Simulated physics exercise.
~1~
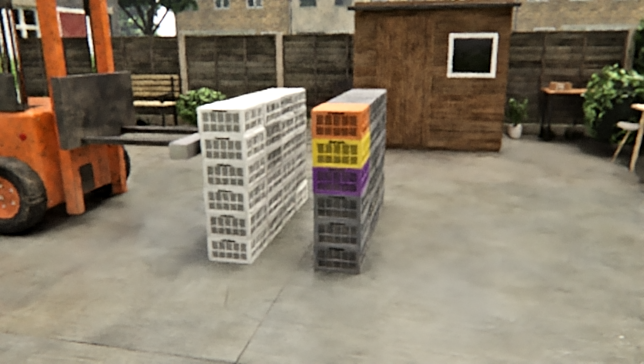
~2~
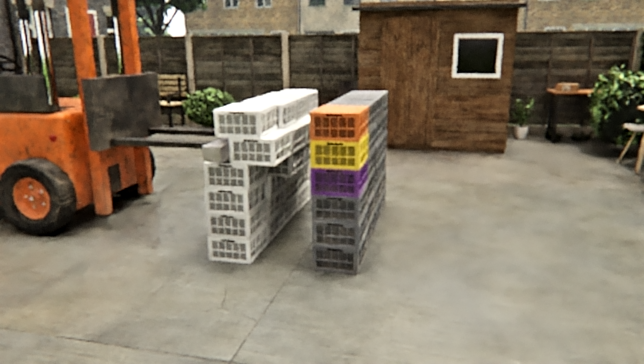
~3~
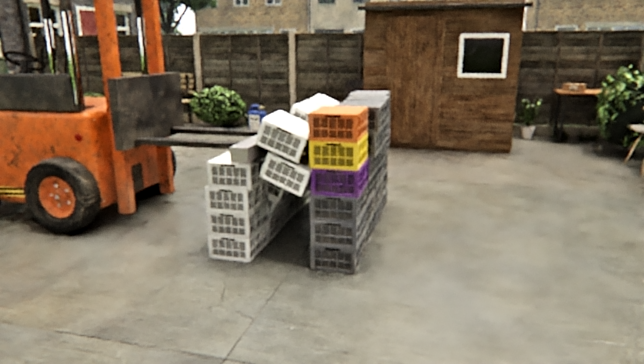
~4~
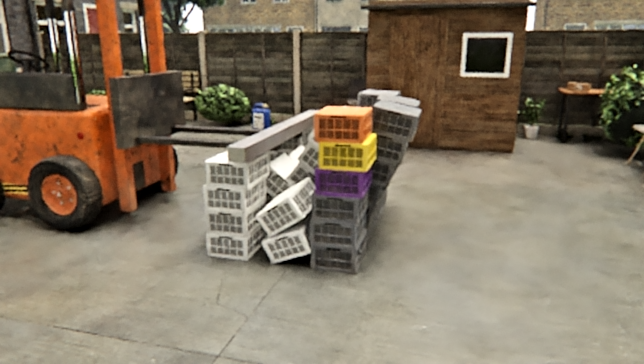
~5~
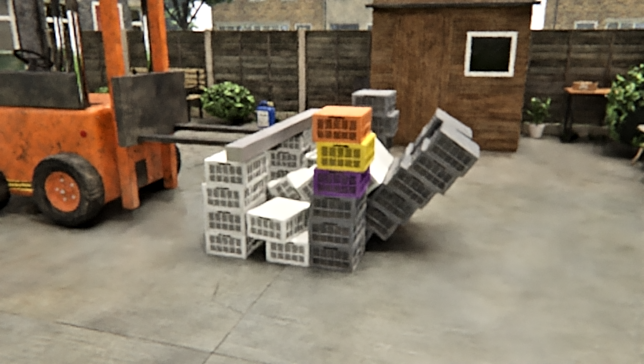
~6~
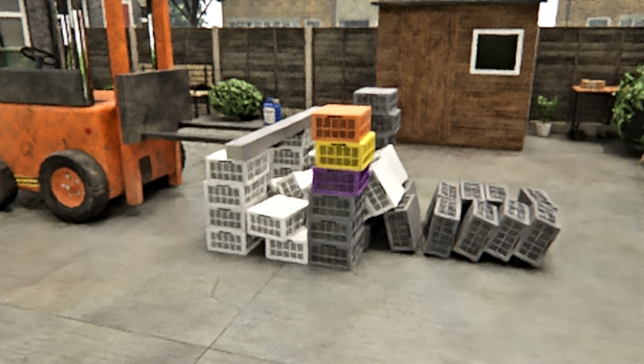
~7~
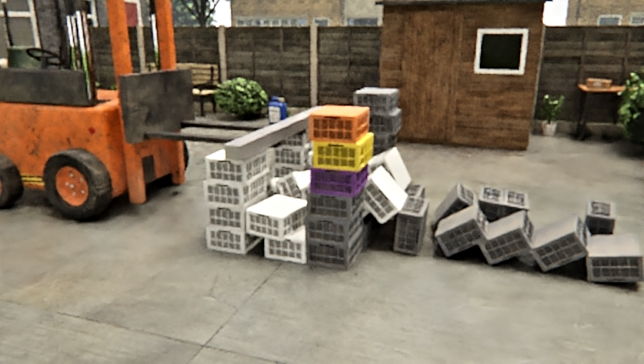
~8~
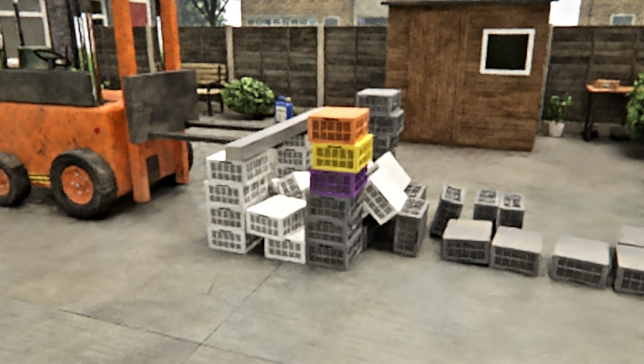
Orange forklift pushing a beam into white crates, toppling many against a grey stack that partly collapses, its coloured crates staying up.
